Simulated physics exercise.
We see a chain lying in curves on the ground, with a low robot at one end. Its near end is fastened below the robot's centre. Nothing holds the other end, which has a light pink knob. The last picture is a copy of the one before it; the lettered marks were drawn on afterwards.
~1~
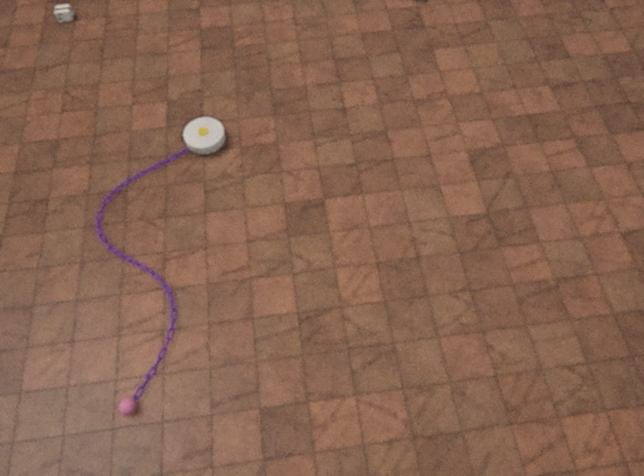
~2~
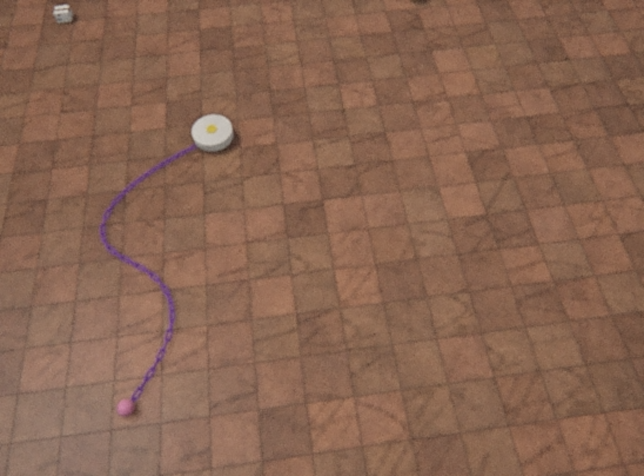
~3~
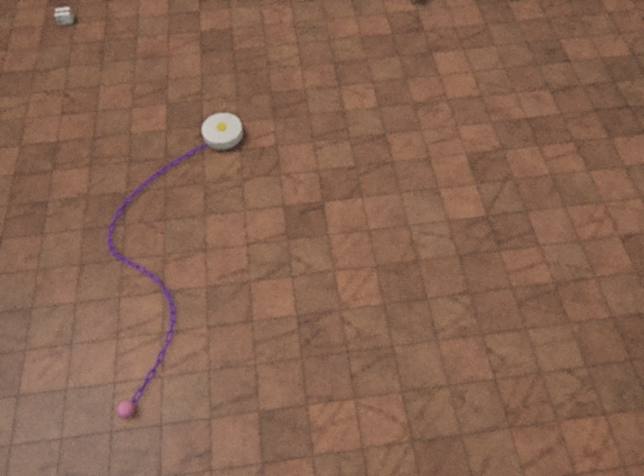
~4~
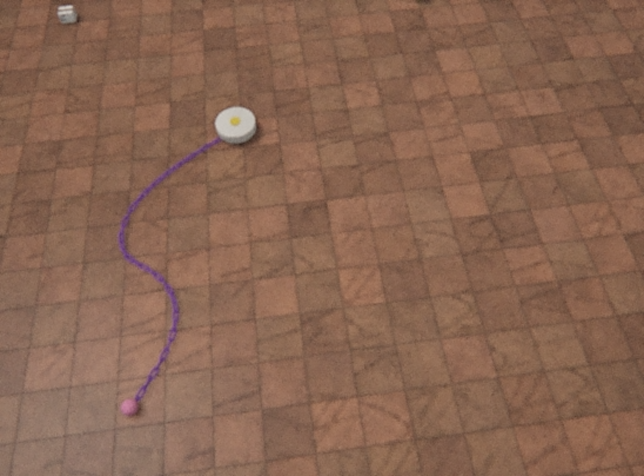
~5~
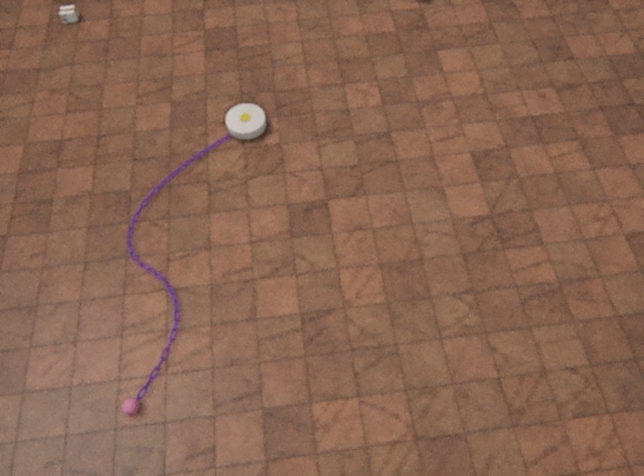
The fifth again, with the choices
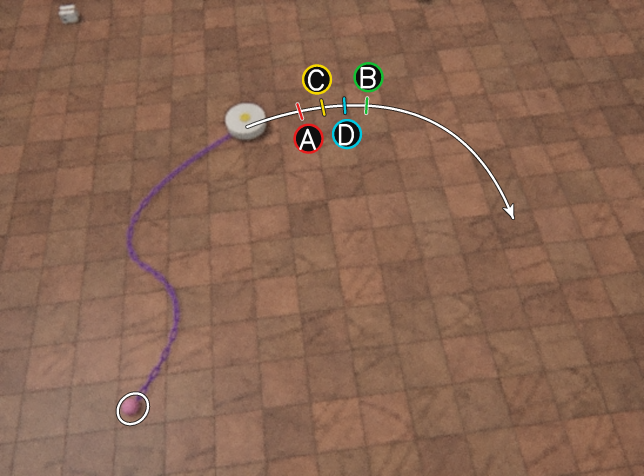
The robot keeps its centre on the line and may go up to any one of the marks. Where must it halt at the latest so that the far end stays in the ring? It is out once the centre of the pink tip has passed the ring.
It can go as far as C.
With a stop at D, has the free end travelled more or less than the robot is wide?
By then, less.
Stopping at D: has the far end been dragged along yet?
By then, yes.
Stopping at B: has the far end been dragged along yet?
Yes.
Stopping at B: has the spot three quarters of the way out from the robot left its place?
By then, yes.
On the copy, A at (300, 111); B at (367, 106); C at (323, 107); D at (345, 106); the ring at (133, 409); the route from (247, 127) via (407, 112) to (513, 218).
On C. First, robot (273, 113), middle of the chain (155, 233), free end (131, 407).
Then, robot (299, 107), middle of the chain (183, 225), free end (131, 406).
Finally, robot (323, 103), middle of the chain (205, 218), free end (136, 398); the free end is still in its ring.
By contrast, A is safe but short; B drags the free end to (150, 369); D drags the free end to (144, 384).
